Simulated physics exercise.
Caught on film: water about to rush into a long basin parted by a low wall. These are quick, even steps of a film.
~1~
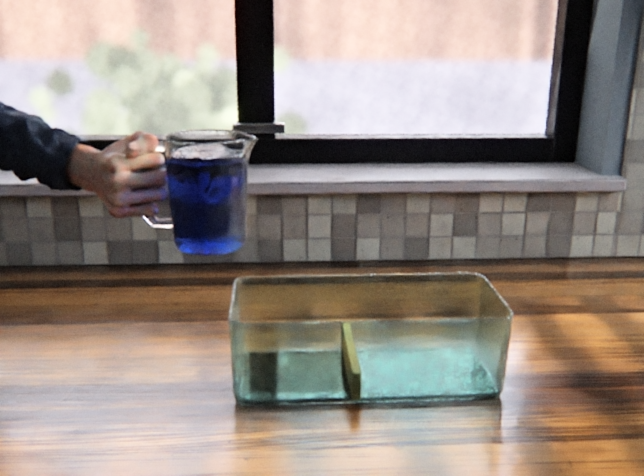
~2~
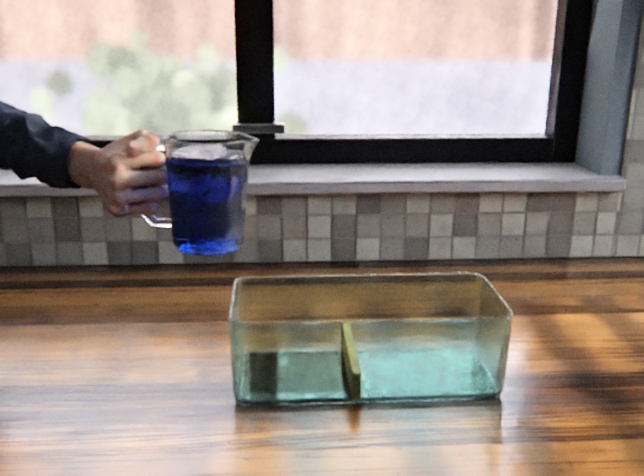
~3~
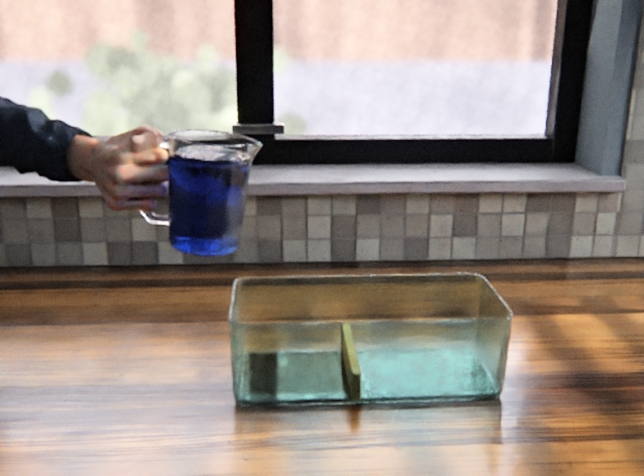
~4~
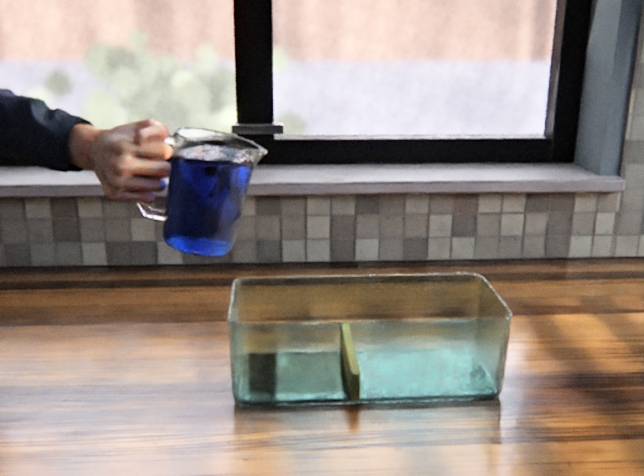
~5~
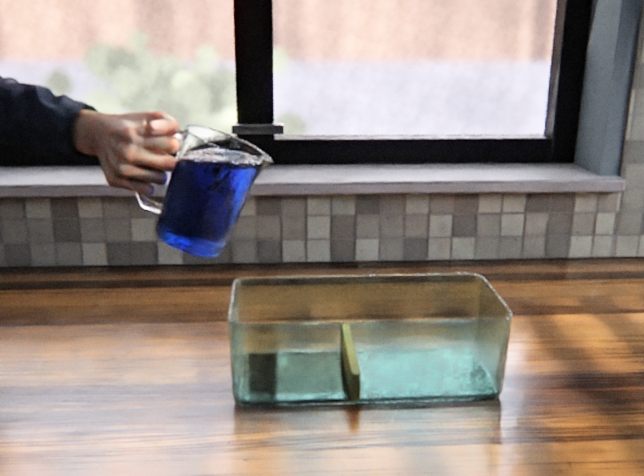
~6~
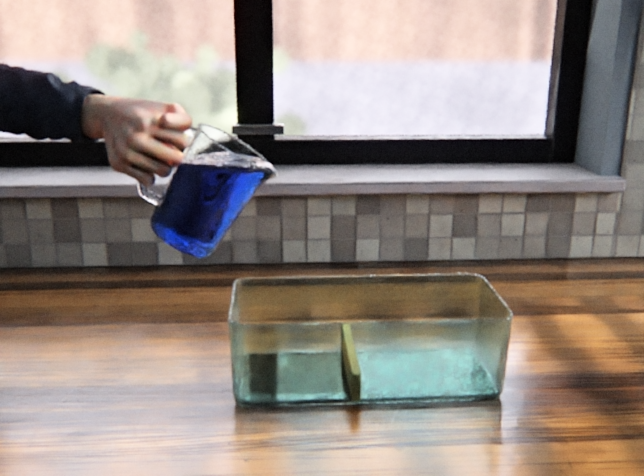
A hand held a glass jug of deep blue liquid above and to the left of a divided glass basin on a wooden counter, then steadily tilted the jug to the right.
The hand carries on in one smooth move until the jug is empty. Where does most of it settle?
Most lies in the left-hand part.
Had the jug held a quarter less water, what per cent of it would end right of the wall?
About 5 per cent.
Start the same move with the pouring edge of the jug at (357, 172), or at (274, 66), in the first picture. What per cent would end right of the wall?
The first gives 95 %, the second 70 %.
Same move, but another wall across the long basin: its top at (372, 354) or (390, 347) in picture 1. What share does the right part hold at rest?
In turn 15 and 10 in a hundred.
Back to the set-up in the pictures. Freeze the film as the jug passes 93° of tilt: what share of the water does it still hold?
Some 65 per cent.
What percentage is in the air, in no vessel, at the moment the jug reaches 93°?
About 20 per cent.
A moment on, the tilt is 93° and 65 per cent is still to pour, 12 is left of the wall and 0 right of it.
Next, the tilt is 109° and 17 per cent is still to pour, 63 is left of the wall and 1 right of it.
Then the tilt is 109° and 1 per cent is still to pour, 84 is left of the wall and 5 right of it.
Later the tilt is 109° and 0 per cent is still to pour, 85 is left of the wall and 8 right of it.
In the end 85 per cent lies left of the wall, 9 right of it and 6 outside.
